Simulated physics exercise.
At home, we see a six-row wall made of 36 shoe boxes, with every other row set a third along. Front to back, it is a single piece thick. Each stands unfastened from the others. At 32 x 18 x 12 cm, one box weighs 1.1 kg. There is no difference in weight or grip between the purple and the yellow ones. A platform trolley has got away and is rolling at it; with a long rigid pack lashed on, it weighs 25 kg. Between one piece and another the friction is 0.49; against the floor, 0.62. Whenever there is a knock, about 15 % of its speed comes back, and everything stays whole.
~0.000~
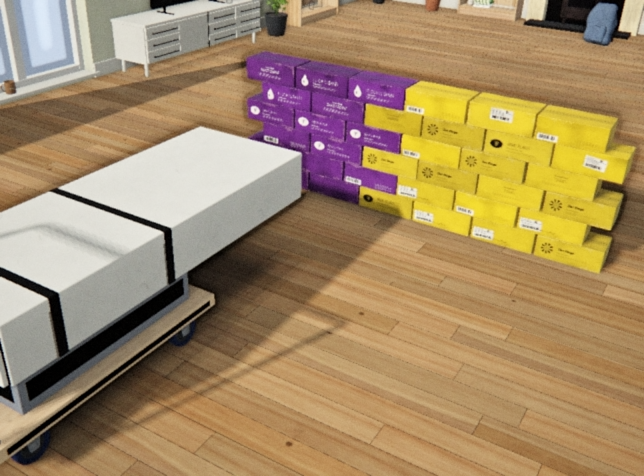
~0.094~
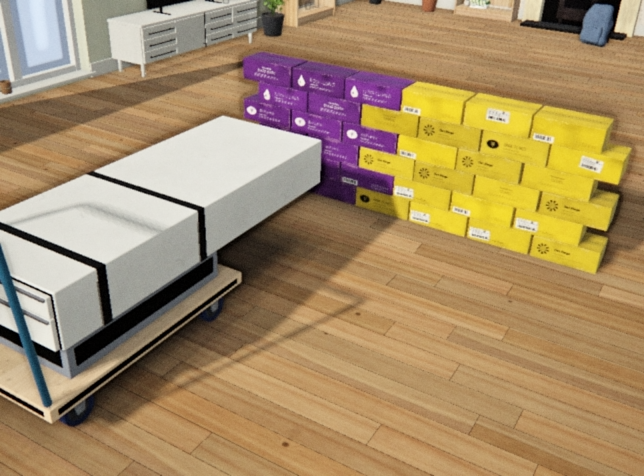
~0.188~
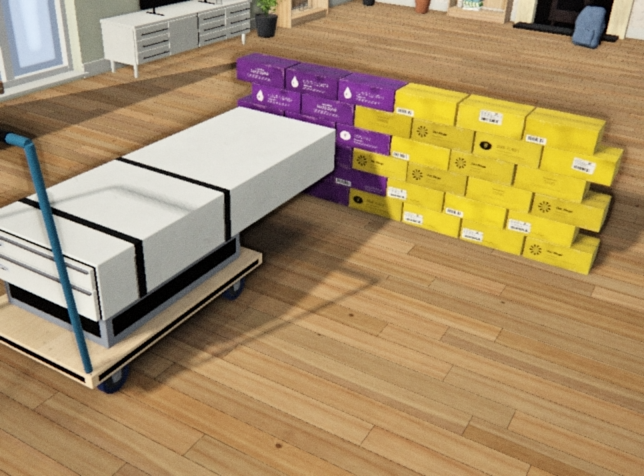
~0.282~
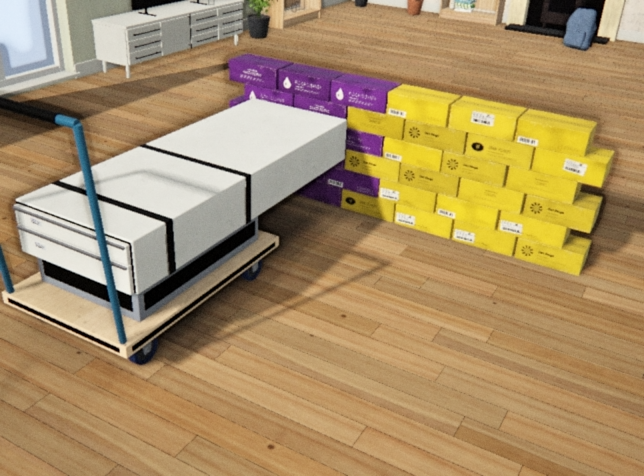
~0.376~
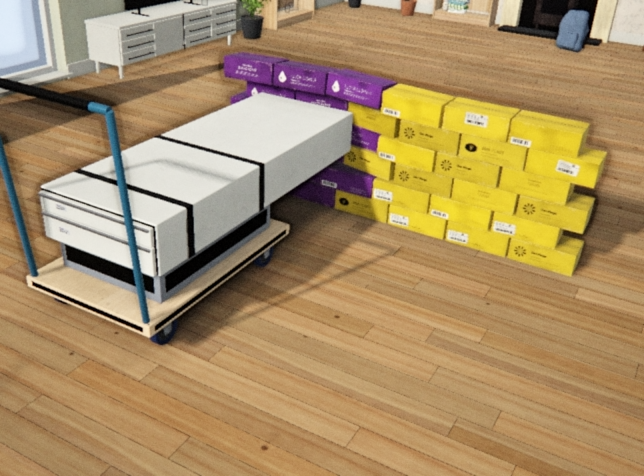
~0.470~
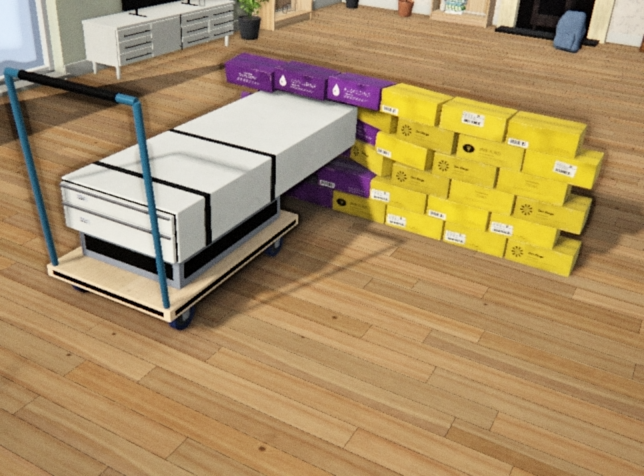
A trolley carrying a long white load rolled across the wooden floor toward a stacked wall of purple and yellow boxes, then pushed into the purple side, shifting some boxes while the yellow end barely moved.
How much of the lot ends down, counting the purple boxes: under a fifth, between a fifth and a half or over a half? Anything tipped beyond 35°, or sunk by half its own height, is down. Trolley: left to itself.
Count: Past half of the pieces.
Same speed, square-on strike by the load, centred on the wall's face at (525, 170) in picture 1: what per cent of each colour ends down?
For yellow it's 50 per cent, for purple 10 per cent.
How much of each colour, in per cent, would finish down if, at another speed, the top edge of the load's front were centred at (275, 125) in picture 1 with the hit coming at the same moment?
You'd end up with yellow at 30 per cent down and purple at 90 per cent.
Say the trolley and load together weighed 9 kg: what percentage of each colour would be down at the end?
Yellow 30, purple 90 %.
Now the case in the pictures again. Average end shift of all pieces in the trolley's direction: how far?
Mean shift: Around 35 cm.
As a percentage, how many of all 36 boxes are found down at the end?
Something near 50 percent.
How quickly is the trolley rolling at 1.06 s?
Near 0.8 m/s.
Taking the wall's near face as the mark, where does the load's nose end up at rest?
It ends up roughly 105 cm beyond.
By 0.56 s, load 31 cm past the wall's line, still rolling; 6 of the 15 purple boxes down (6 of 36 in all colours); top purple box 37 mm lower; top yellow box tilted 7°.
By 0.78 s, load 56 cm past the wall's line, still rolling; 9 of the 15 purple boxes down (11 of 36 in all colours); top purple box 45 mm lower; top yellow box tilted 30°.
By 1.06 s, load 84 cm past the wall's line, still rolling; 11 of the 15 purple boxes down (17 of 36 in all colours); top purple box 45 mm lower; top yellow box tilted 55°, 41 cm lower.
By 1.36 s, load 1.02 m past the wall's line, still rolling; 12 of the 15 purple boxes down (18 of 36 in all colours); top purple box 45 mm lower; top yellow box on its side.
When it is over (2.6 s), load 1.07 m past the wall's line, stopped; 12 of the 15 purple boxes down (18 of 36 in all colours); top purple box 45 mm lower; top yellow box upside down. That is 80 per cent. In pixels of the last frame, middles, top purple box near (347, 56), top yellow box near (524, 169).
